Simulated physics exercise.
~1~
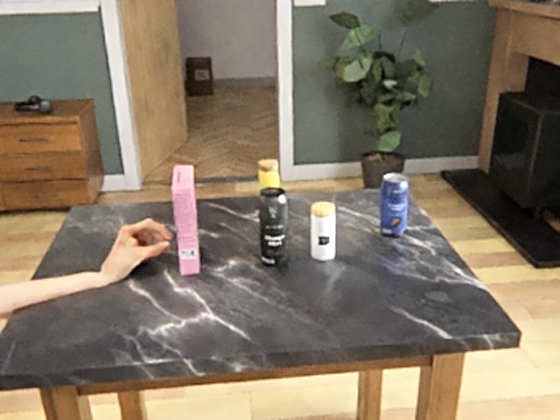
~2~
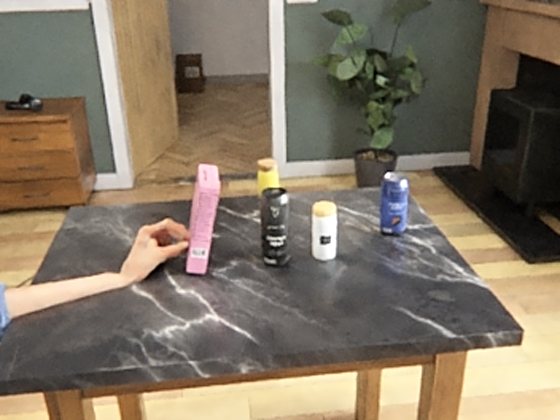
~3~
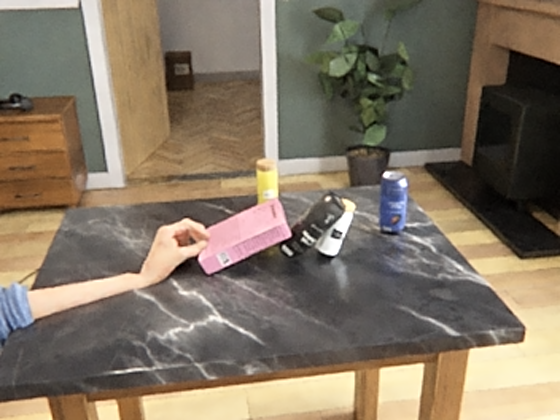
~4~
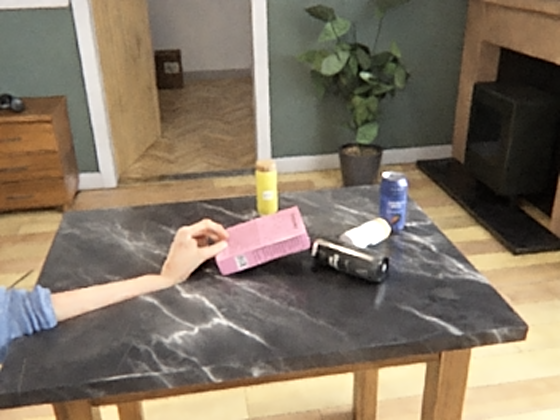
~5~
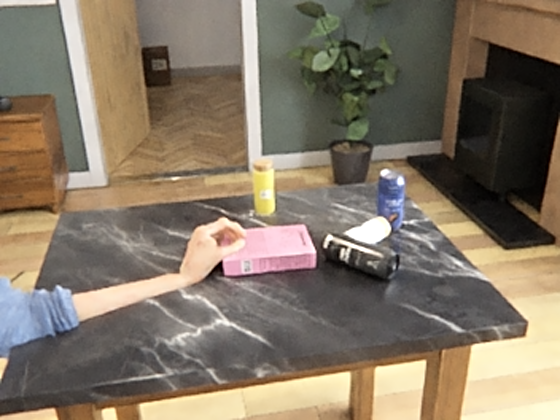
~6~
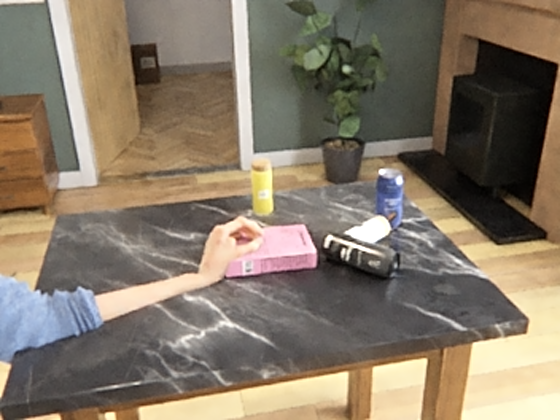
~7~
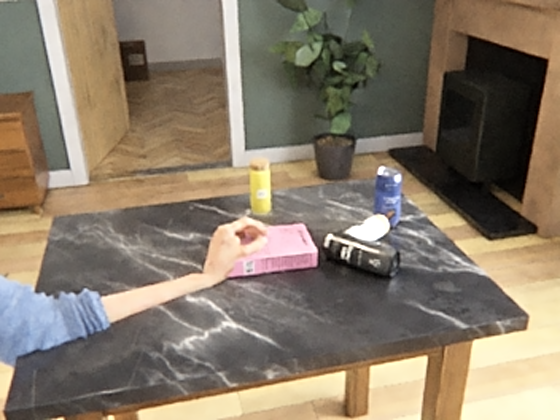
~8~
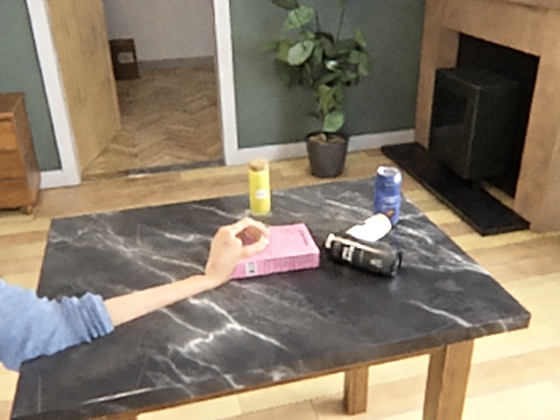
A hand nudged an upright pink packet on a dark marble table, tipping it rightward into a black can, which toppled along with a white shaker. All three ended lying on their sides, while the yellow shaker and blue can stayed standing.
